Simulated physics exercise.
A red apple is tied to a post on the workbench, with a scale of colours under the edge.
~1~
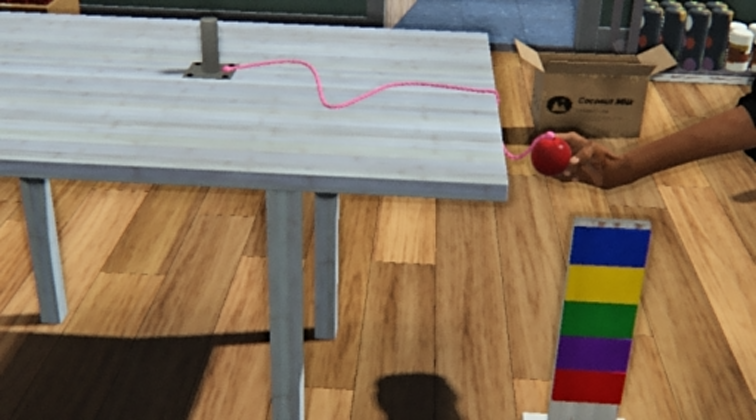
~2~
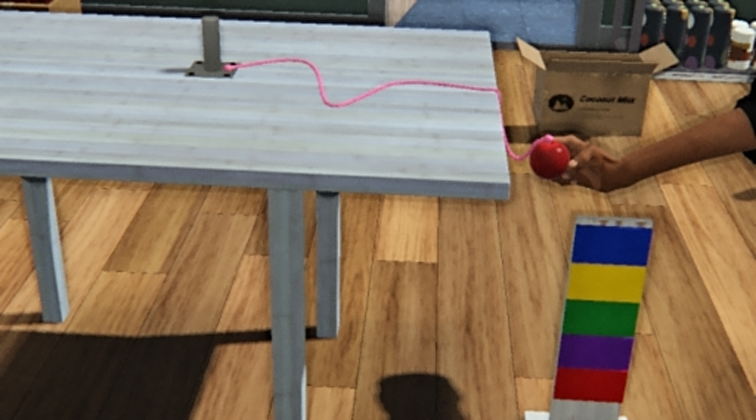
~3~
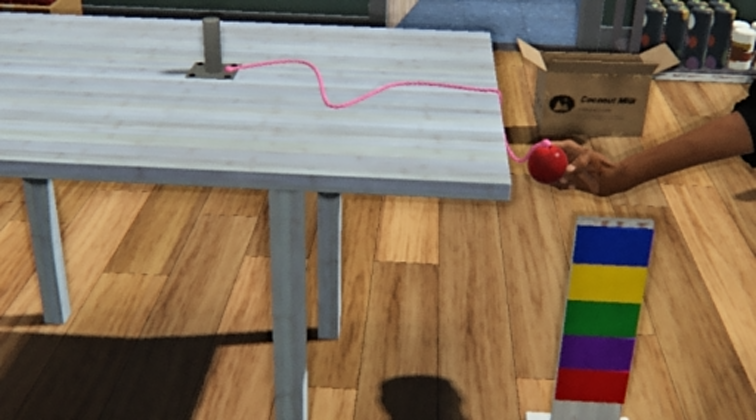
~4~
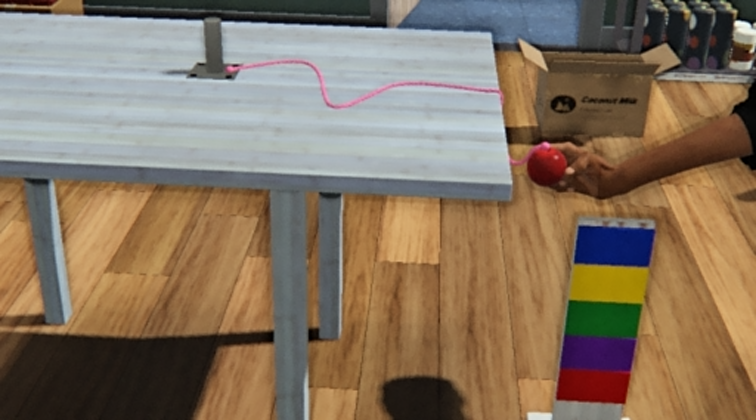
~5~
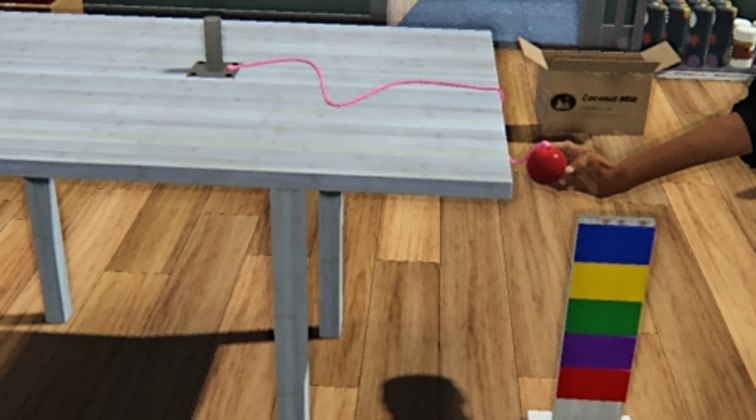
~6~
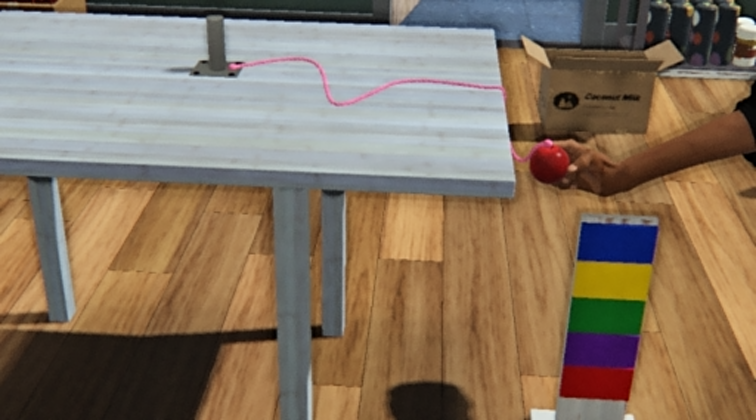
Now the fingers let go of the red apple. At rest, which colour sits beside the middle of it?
Its centre is beside purple.
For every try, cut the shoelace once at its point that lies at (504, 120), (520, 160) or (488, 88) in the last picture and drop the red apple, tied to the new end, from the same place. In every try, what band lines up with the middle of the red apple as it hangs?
One at a time, the answers are: Yellow; green; blue.
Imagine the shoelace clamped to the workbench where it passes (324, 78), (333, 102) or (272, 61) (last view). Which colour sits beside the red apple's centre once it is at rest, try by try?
Each in turn comes out as green, yellow, purple.
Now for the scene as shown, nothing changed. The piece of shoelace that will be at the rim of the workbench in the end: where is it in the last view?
You'll find it close to (377, 91).
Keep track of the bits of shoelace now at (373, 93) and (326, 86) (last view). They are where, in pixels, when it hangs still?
In that view they sit near (496, 86) and near (394, 79).
Early on, apple near (450, 324); level with purple.
Midway, apple near (496, 319); level with purple.
Finally, apple near (477, 324); level with purple. Its middle rests at the purple band.
